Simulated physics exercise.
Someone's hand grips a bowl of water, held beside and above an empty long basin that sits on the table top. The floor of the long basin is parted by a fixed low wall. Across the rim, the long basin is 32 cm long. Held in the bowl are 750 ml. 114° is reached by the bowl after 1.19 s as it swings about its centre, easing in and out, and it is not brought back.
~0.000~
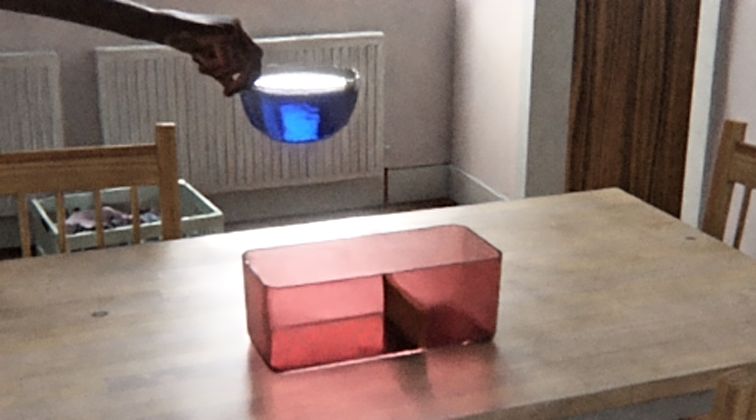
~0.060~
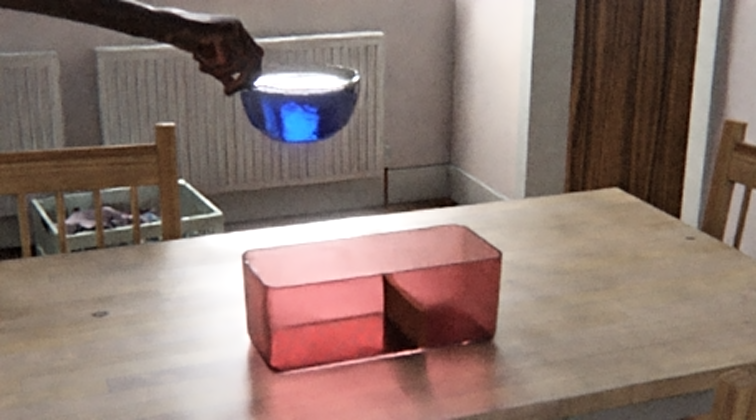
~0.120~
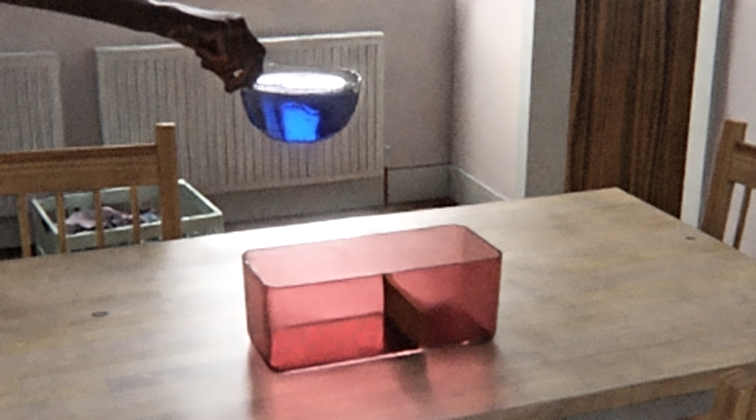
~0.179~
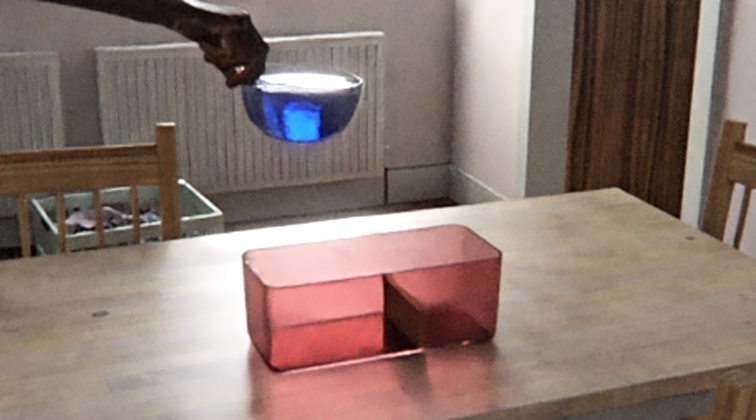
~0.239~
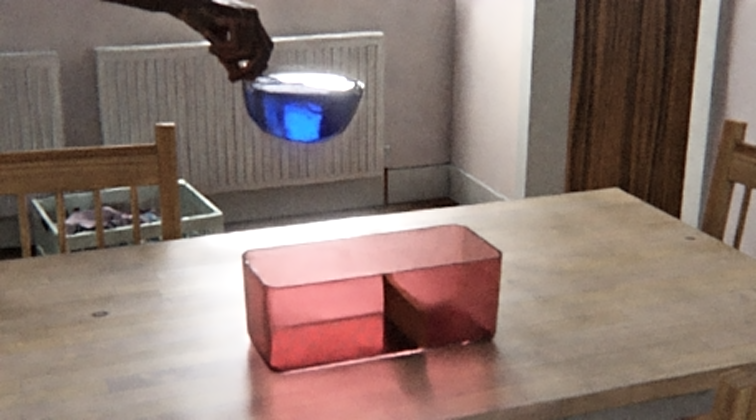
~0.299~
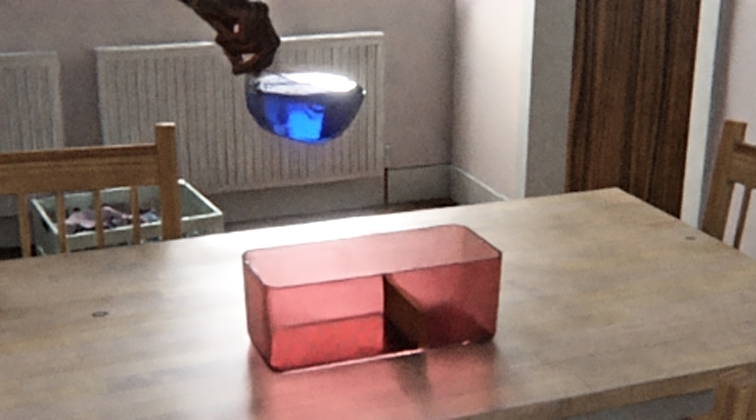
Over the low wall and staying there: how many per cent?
64 out of 100.
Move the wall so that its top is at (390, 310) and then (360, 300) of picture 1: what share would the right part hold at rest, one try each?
I'd put it at about 65 per cent for the first and about 95 per cent for the second.
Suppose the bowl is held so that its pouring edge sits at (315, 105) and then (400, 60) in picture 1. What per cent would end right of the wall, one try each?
I'd say 0 percent on the first go, 80 percent on the next.
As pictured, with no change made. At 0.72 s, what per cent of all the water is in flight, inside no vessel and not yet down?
44 %.
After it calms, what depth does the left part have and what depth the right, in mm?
Around 10 mm deep on the left, around 34 mm deep on the right.
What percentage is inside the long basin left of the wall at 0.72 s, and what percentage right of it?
Lab note: Left near 4 %, right near 18.
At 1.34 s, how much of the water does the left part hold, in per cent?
Roughly 34 in a hundred.
Then, 0.72 s in, the tilt is 75° and 32 per cent is still to pour, 4 is left of the wall and 19 right of it.
Then, 1.02 s in, the tilt is 108° and 0 per cent is still to pour, 27 is left of the wall and 64 right of it.
Then, 1.34 s in, the tilt is 114° and 0 per cent is still to pour, 35 is left of the wall and 64 right of it.
Then, 1.69 s in, the tilt is 114° and 0 per cent is still to pour, 35 is left of the wall and 64 right of it.
Finally, 35 per cent lies left of the wall, 64 right of it and 1 outside.
